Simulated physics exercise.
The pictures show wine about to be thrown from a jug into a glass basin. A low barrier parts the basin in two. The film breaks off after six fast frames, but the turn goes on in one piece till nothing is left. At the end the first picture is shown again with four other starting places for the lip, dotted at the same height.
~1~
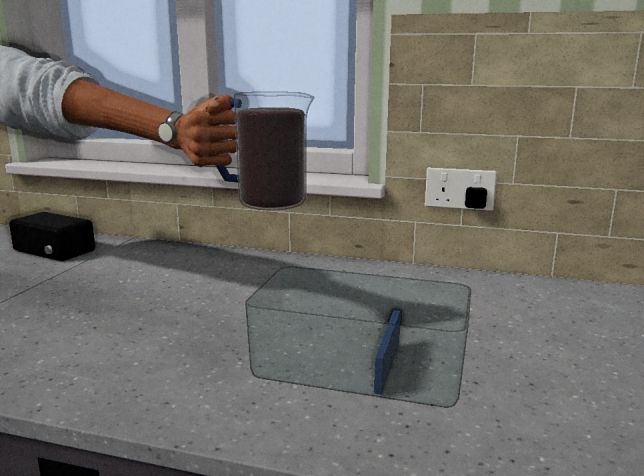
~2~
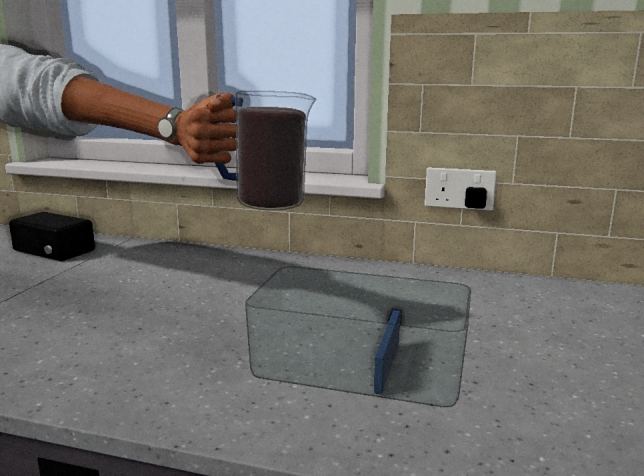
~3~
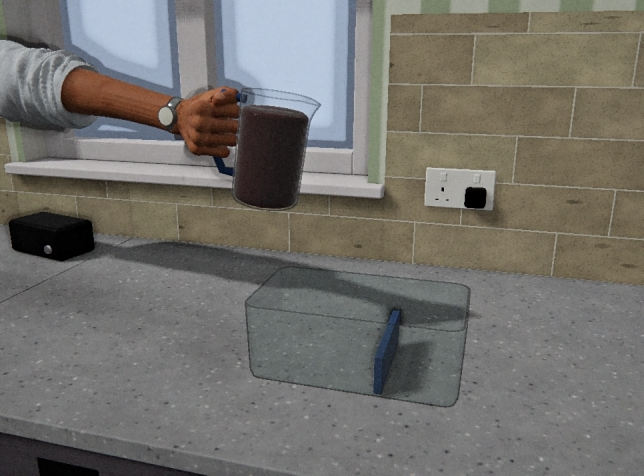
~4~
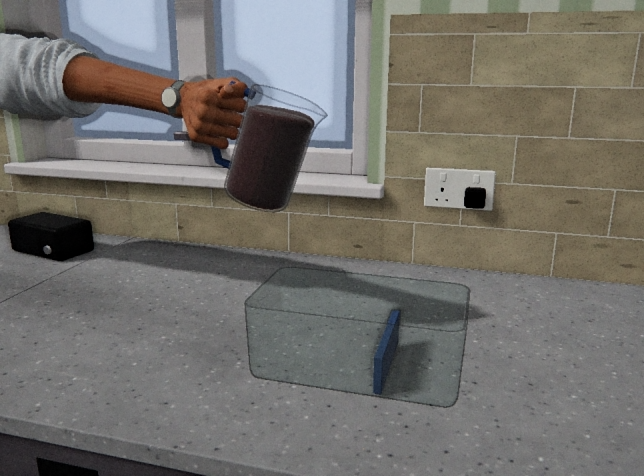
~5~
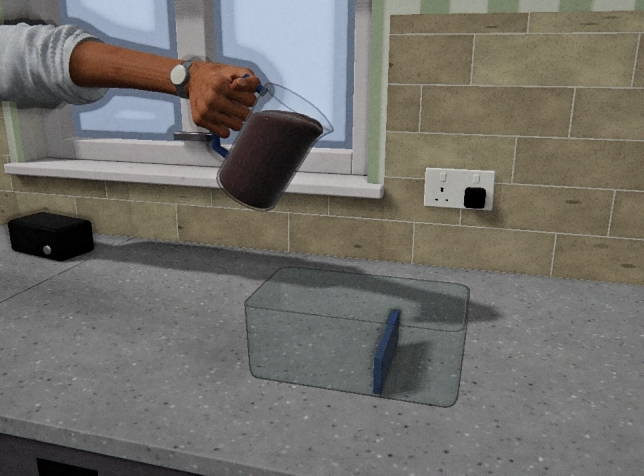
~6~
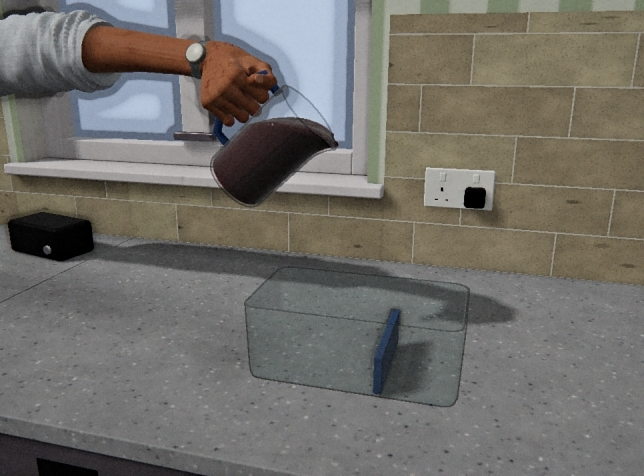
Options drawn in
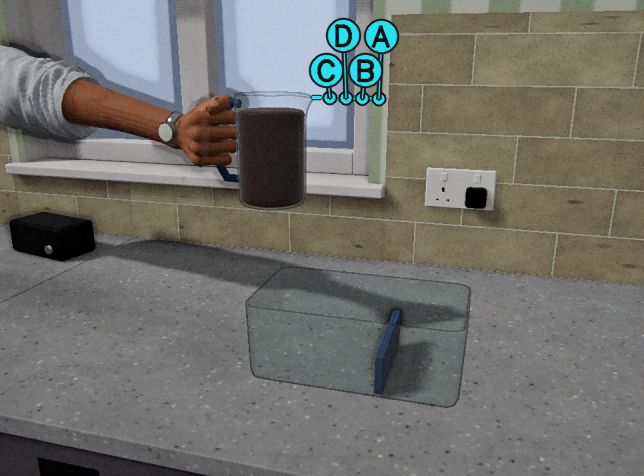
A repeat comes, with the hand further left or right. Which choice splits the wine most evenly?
Best: C.
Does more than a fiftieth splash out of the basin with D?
Yes.
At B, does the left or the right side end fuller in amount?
The right one.
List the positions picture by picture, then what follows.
Upright, lip at (312, 97); basin from (252, 373) to (459, 405); top of the wall at (389, 332); nothing has left yet.
Tipped about 2°, lip at (314, 99); nothing has left yet.
Tipped about 9°, lip at (319, 105); nothing has left yet.
Tipped about 19°, lip at (326, 115); nothing has left yet.
Tipped about 32°, lip at (332, 130); nothing has left yet.
Tipped about 47°, lip at (335, 148); wine is over the lip, down to (335, 148).
On the marked copy, A at (378, 98); B at (362, 98); C at (329, 97); D at (346, 98).
If A is chosen, about 28 % ends left of the wall and 64 % right of it; 8 % is lost outside.
If B is chosen, about 16 % ends left of the wall and 74 % right of it; 10 % is lost outside.
If C is chosen, about 49 % ends left of the wall and 44 % right of it; 7 % is lost outside.
If D is chosen, about 18 % ends left of the wall and 74 % right of it; 8 % is lost outside.
